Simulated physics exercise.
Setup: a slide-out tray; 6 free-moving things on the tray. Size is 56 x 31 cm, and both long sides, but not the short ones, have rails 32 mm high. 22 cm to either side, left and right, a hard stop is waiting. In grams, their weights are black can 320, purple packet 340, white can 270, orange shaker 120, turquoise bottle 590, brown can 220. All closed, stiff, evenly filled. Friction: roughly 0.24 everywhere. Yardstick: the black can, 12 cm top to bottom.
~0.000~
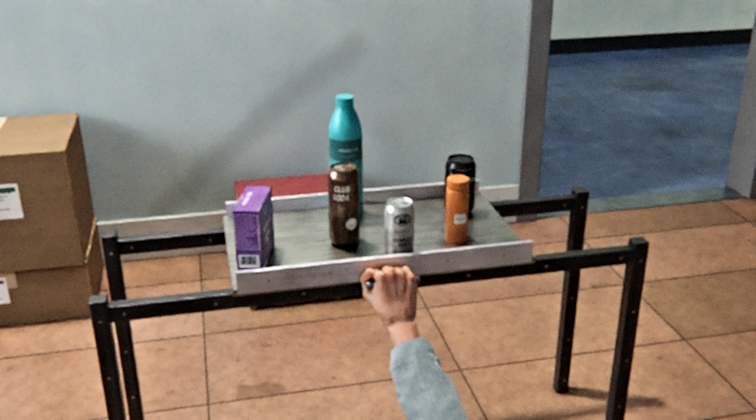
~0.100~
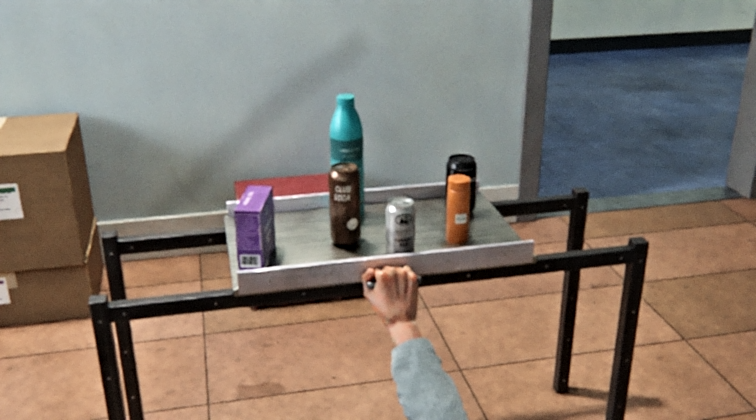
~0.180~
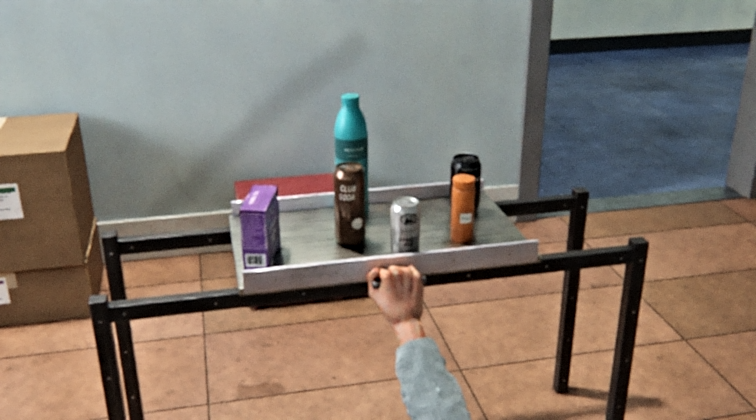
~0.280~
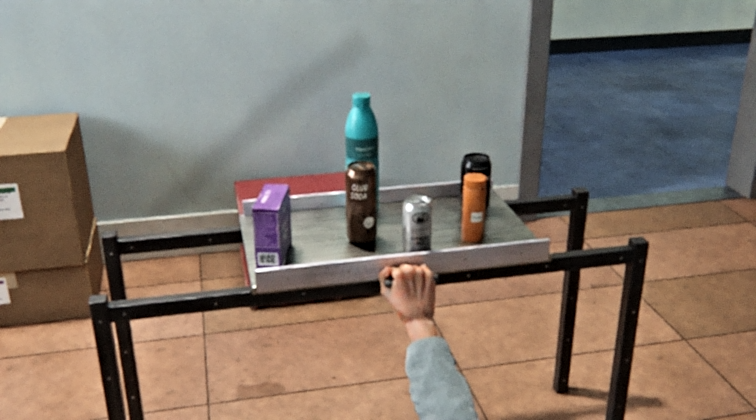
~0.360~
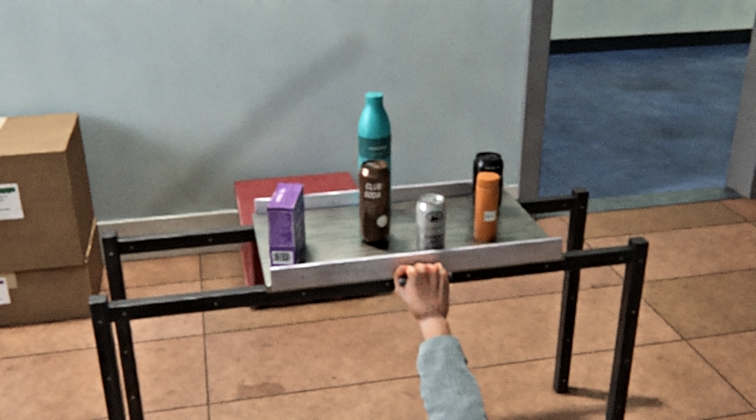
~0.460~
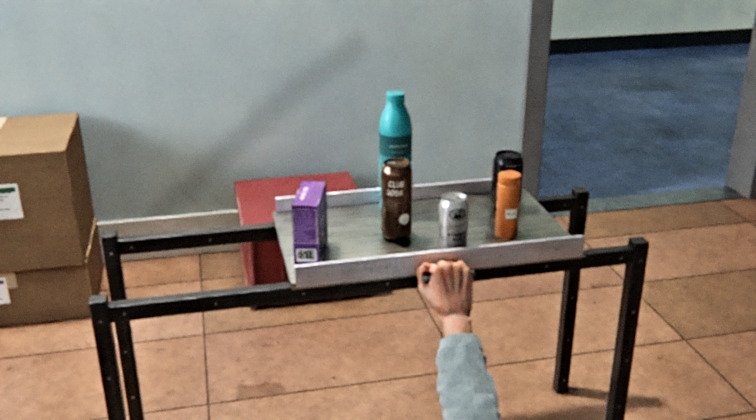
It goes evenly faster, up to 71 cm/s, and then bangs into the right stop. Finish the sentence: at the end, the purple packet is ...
Still on the tray.
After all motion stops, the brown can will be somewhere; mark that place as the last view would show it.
It comes to rest somewhere around (498, 191).
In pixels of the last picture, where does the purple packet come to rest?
Roughly at pixel (418, 213).
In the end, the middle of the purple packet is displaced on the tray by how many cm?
Roughly 10 cm.
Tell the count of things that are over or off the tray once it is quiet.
1.
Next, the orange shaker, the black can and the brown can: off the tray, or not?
Afterwards, the orange shaker stays on its support, the black can leaves its support, and the brown can stays on its support.
After 0.76 s, tray has slid 22 cm right; purple packet moved 6 cm near (400, 215); turquoise bottle moved 6 cm; white can moved 6 cm.
After 0.96 s, tray has slid 22 cm right; black can now off the tray; purple packet moved 10 cm near (418, 213); turquoise bottle moved 10 cm.
In the end (1.5 s), off the tray, black can; not toppled but over 5 cm from the start, purple packet, white can, orange shaker, turquoise bottle and brown can. In the last view, purple packet near (418, 213).
